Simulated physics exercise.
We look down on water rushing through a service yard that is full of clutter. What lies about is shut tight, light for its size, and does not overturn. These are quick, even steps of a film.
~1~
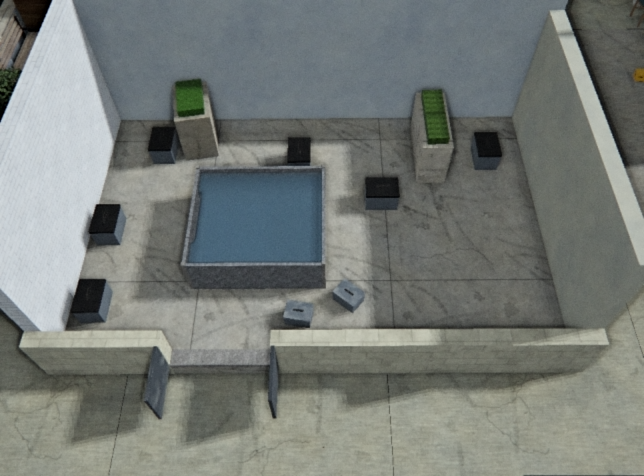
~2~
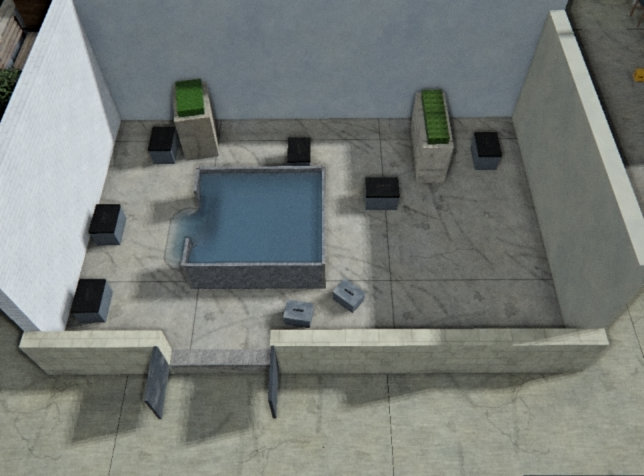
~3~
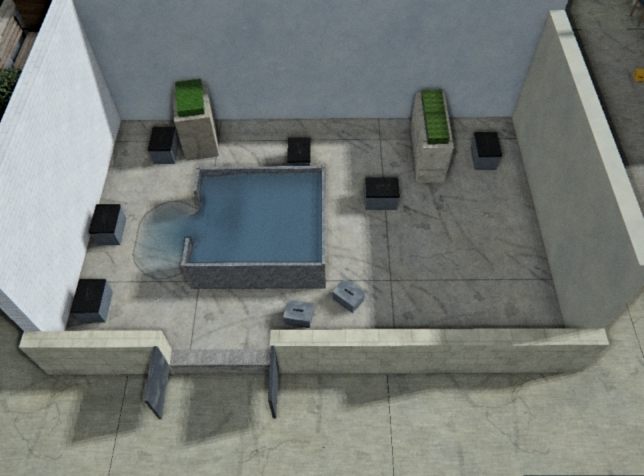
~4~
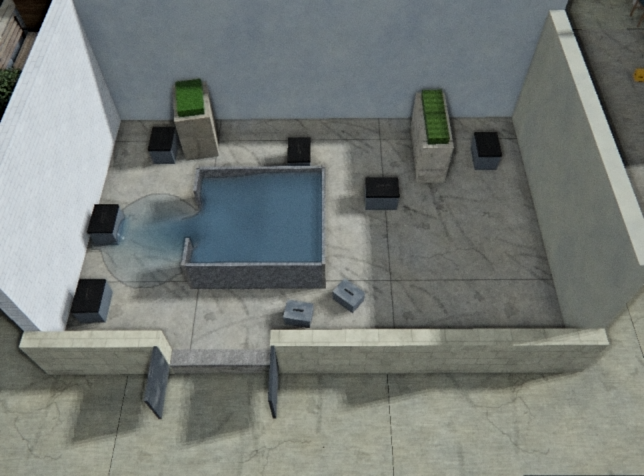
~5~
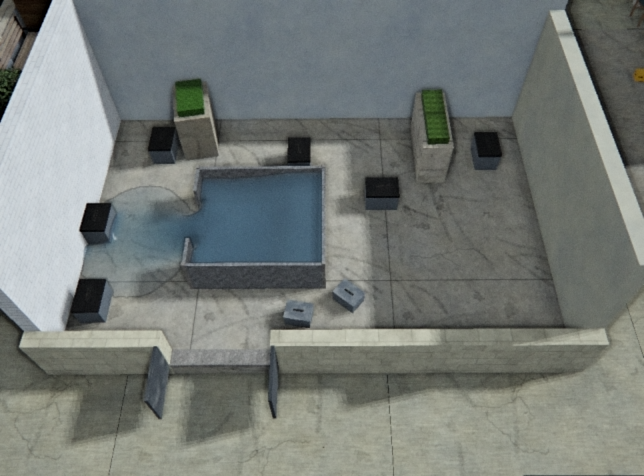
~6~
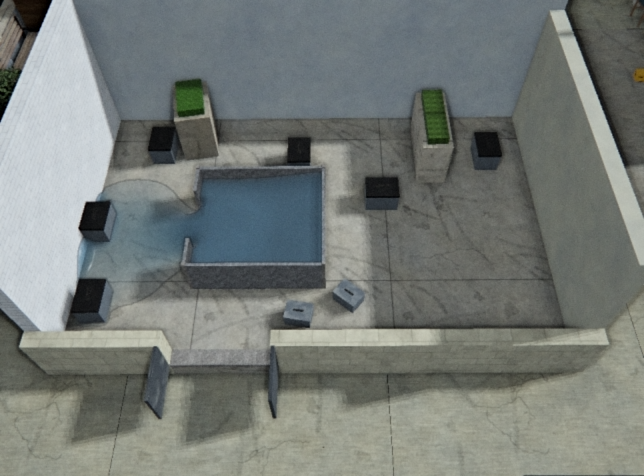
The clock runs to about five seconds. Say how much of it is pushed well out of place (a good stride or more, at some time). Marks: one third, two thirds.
That comes to between one and two thirds.
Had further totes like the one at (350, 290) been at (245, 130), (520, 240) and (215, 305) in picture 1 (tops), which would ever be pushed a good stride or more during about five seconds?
As listed: No, never so far, yes.
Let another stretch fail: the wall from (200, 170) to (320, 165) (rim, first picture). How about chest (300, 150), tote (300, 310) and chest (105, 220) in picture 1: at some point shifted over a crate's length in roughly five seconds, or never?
In turn: Pushed that far, not that far, shifted that much.
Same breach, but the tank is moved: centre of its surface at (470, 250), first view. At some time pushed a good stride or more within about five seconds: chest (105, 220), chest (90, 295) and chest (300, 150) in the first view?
In turn: That far or more, swept aside, less than that.
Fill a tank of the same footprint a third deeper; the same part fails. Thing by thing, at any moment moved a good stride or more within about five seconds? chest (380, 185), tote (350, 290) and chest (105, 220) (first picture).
One after the other: Under that, that far or more, moved that far.
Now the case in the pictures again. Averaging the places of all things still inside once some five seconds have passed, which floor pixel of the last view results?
Around (345, 226).
A moment on, 0 of 8 are well off their spots; 1 afloat.
Next, 1 of 8 are well off their spots; 1 afloat.
Later, 2 of 8 are well off their spots; 2 afloat.
In the end, 5 of 8 are well off their spots, and 5 have been at some point; 3 afloat.
